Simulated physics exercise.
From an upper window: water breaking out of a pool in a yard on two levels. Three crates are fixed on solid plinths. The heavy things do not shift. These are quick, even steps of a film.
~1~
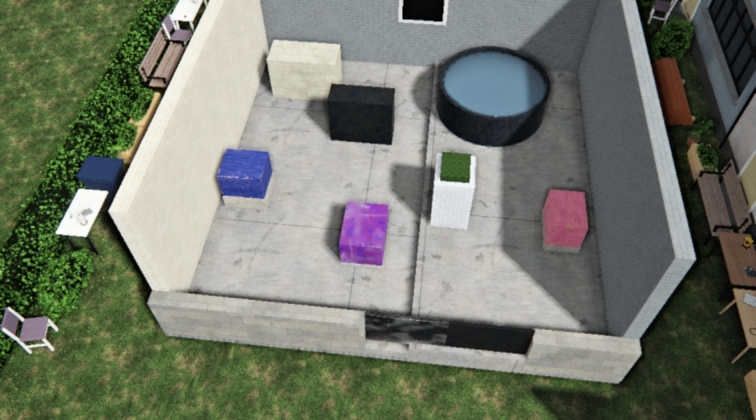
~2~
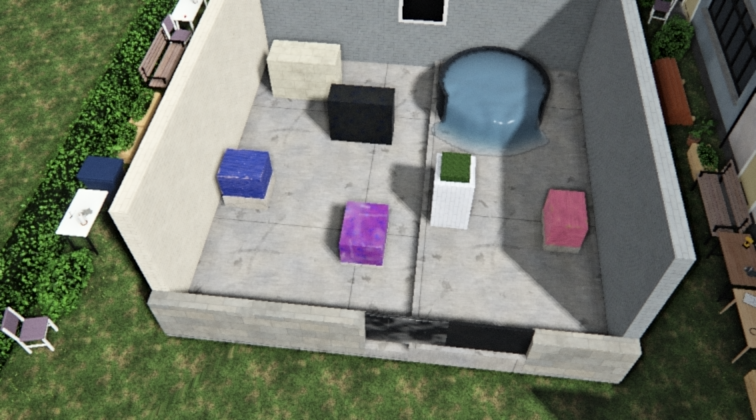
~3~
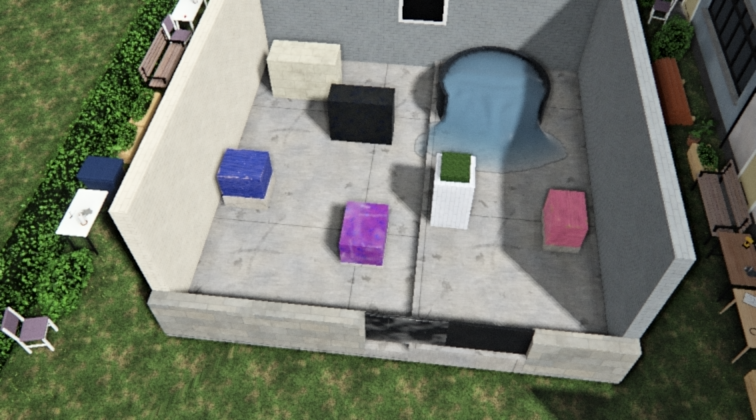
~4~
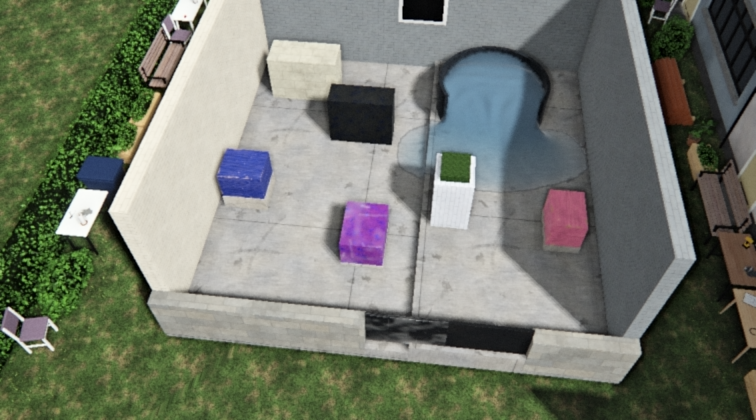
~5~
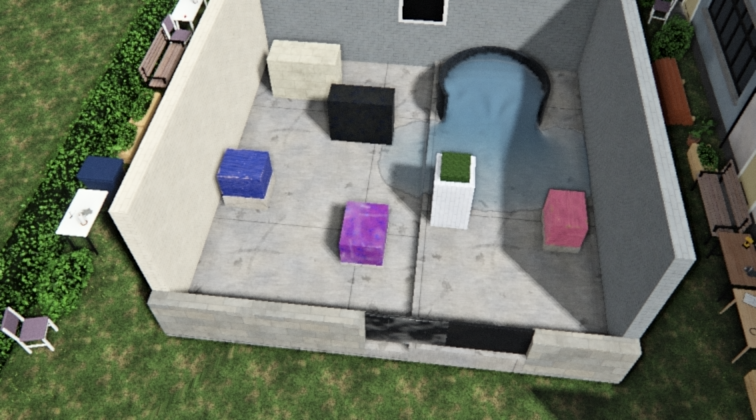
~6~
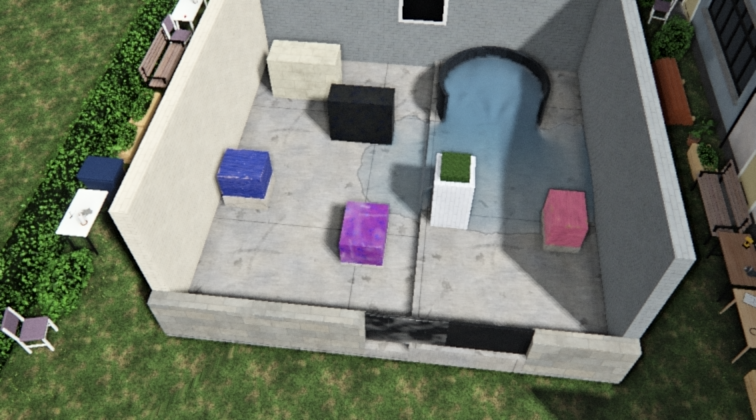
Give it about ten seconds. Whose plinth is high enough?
One by one: The purple crate gets wet; the blue crate stays dry; the pink crate gets wet.
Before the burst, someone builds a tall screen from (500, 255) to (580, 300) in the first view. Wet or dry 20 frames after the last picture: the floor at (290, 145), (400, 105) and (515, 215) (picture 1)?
In that order: Wet, not flooded, covered.
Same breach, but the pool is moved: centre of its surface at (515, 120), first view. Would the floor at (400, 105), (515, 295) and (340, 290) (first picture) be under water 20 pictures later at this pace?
In turn: Free of water, covered, under water.
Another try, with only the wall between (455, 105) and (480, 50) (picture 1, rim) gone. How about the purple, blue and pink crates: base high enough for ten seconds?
One by one: The purple one is soaked, the blue one gets wet, the pink one is safe.
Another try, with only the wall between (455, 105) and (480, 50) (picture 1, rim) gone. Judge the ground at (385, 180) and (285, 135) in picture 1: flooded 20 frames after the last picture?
In that order: Covered, awash.
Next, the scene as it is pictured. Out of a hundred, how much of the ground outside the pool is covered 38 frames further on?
Roughly 85 per cent.
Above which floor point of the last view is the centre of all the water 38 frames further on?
Roughly at (411, 231).
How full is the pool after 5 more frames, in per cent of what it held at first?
About 42 per cent.
A moment on, water covers 40 % of the floor; the purple crate water round its plinth, the blue crate not reached, the pink crate water round its plinth.
Next, water covers 50 % of the floor; the purple crate water round its plinth, the blue crate water round its plinth, the pink crate water round its plinth.
Then, water covers 65 % of the floor; the purple crate water round its plinth, the blue crate water round its plinth, the pink crate water round its plinth.
Later, water covers 85 % of the floor; the purple crate water round its plinth, the blue crate water round its plinth, the pink crate water round its plinth.
In the end, water covers 95 % of the floor; the purple crate was topped, the blue crate stayed above the water, the pink crate was topped.
